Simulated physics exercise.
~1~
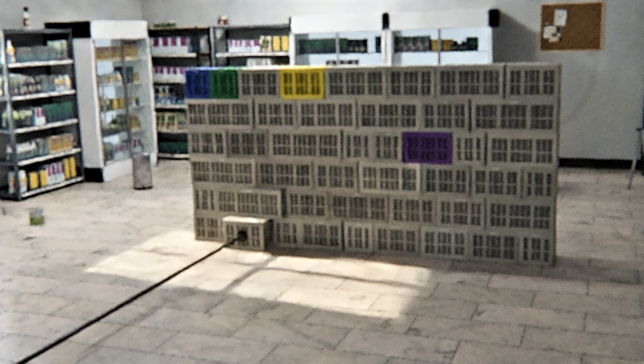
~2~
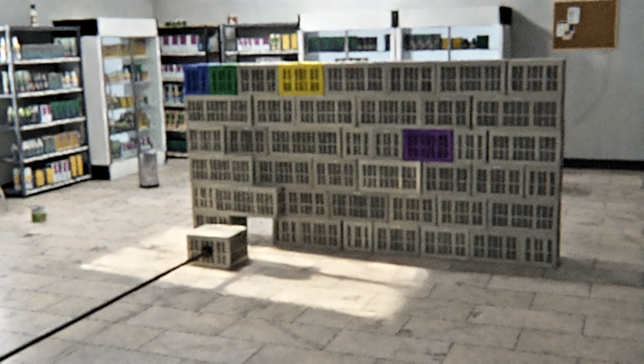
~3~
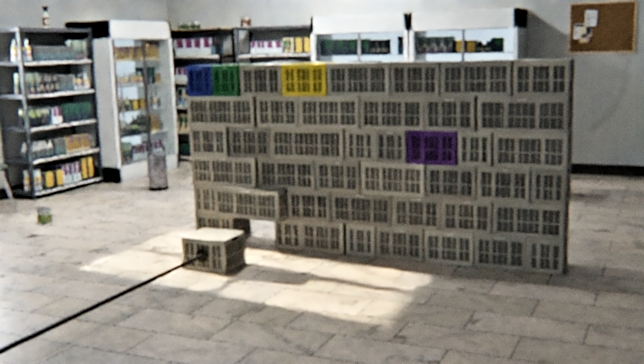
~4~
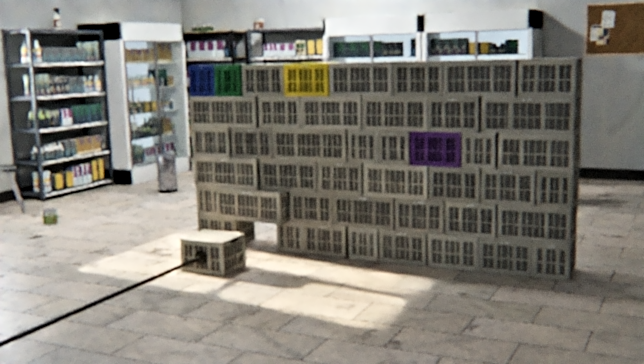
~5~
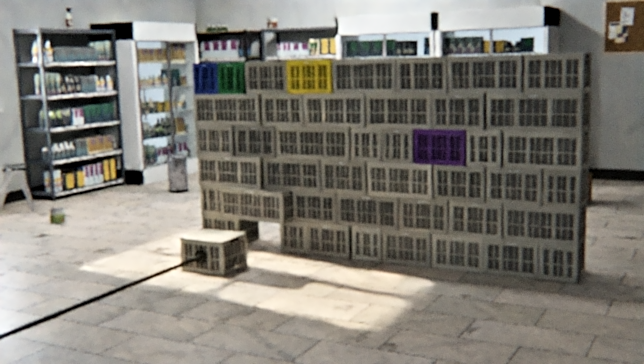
On a sunlit, tiled shop floor with stocked shelves behind, the camera faces a freestanding wall of pale grey crates and drifts slightly sideways around it. A blue and a green crate sit side by side at the top left, a yellow one lies a little farther along the top row, and a purple one sits right of centre. A thin dark arm grips a pale crate in the bottom row near the left end and draws it out toward the lower left. The crate then rests clear in front, leaving a small gap, while the wall stays standing and all four coloured crates hold their places.
